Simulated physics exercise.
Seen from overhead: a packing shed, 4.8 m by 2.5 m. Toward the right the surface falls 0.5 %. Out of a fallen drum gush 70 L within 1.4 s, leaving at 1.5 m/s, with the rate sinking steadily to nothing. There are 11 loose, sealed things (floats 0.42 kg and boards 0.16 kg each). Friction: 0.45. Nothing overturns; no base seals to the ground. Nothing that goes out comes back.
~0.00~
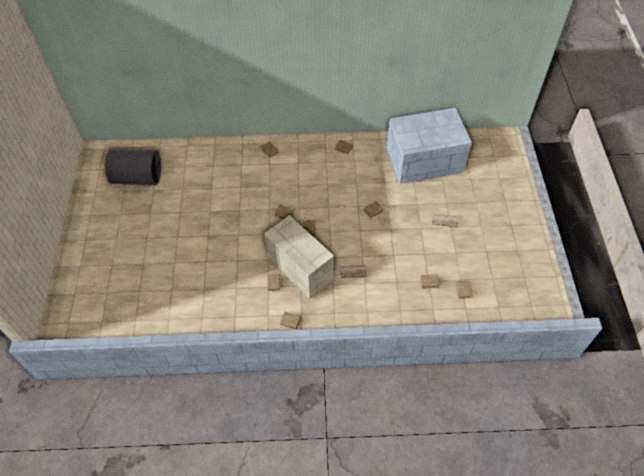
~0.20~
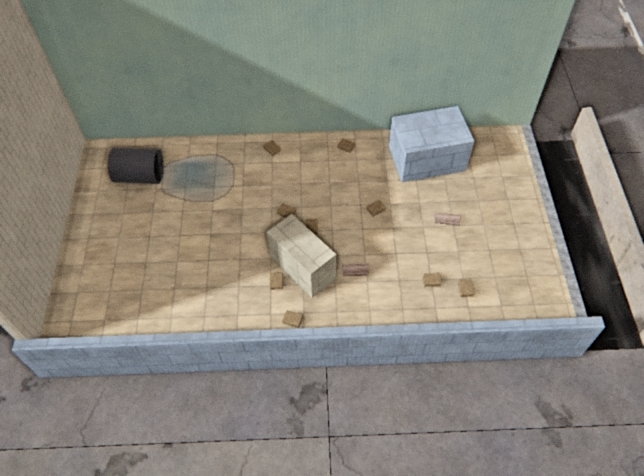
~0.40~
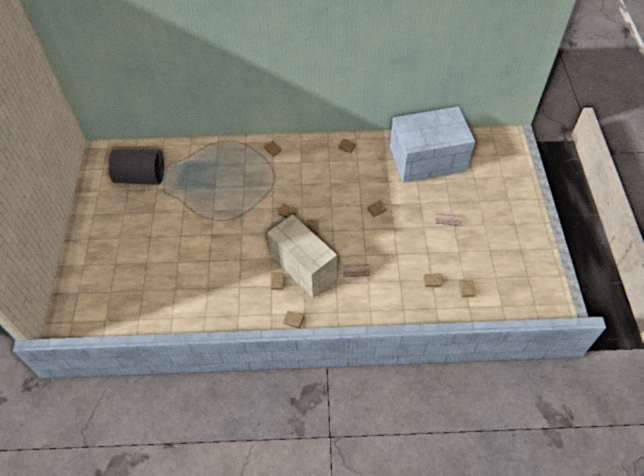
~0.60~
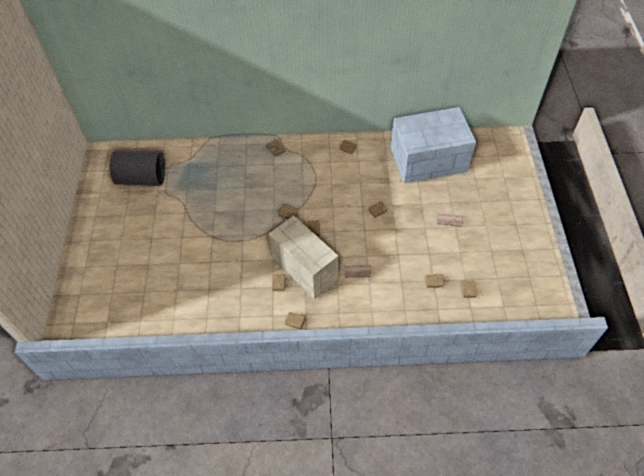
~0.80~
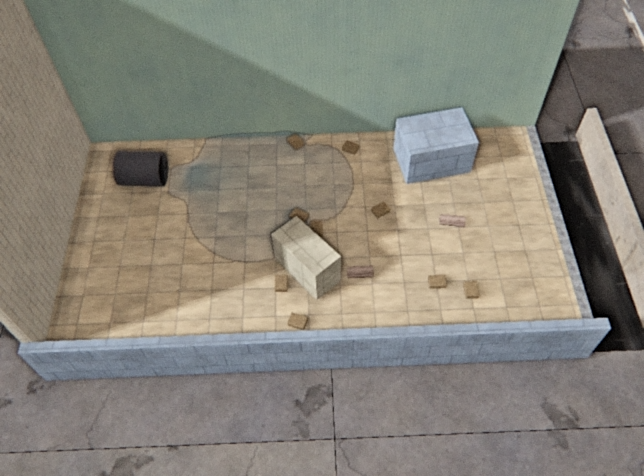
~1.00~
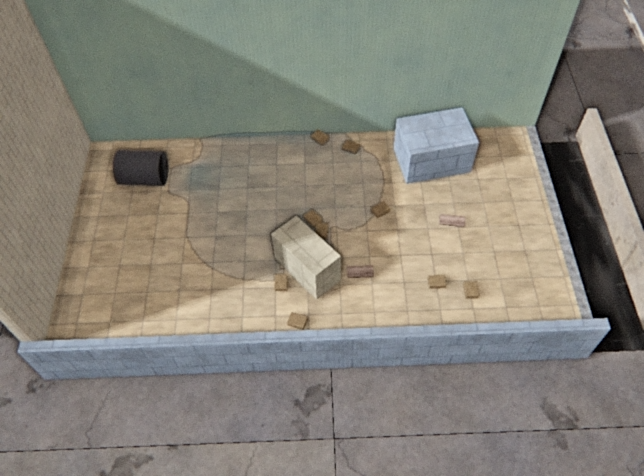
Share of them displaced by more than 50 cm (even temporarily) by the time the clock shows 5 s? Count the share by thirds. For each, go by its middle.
Most likely somewhere from one to two thirds of them.
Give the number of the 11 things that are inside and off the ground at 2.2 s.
Then: 3.
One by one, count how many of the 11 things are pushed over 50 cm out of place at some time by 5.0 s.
7.
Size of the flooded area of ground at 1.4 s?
I'd estimate close to 4.0 m2.
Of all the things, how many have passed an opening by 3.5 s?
By my count, 0.
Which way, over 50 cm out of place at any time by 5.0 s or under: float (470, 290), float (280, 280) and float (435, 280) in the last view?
Item one below the mark, item two below the mark, item three below the mark.
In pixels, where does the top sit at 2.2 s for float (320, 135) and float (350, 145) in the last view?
Near (380, 131) and (391, 138).
After 1.4 s 2 of 11 are over 50 cm from their spots; 2 afloat.
After 2.2 s 4 of 11 are over 50 cm from their spots; 3 afloat.
After 3.5 s 7 of 11 are over 50 cm from their spots; 5 afloat.
After 5.0 s 7 of 11 are over 50 cm from their spots, and 7 have been at some point; 1 afloat.
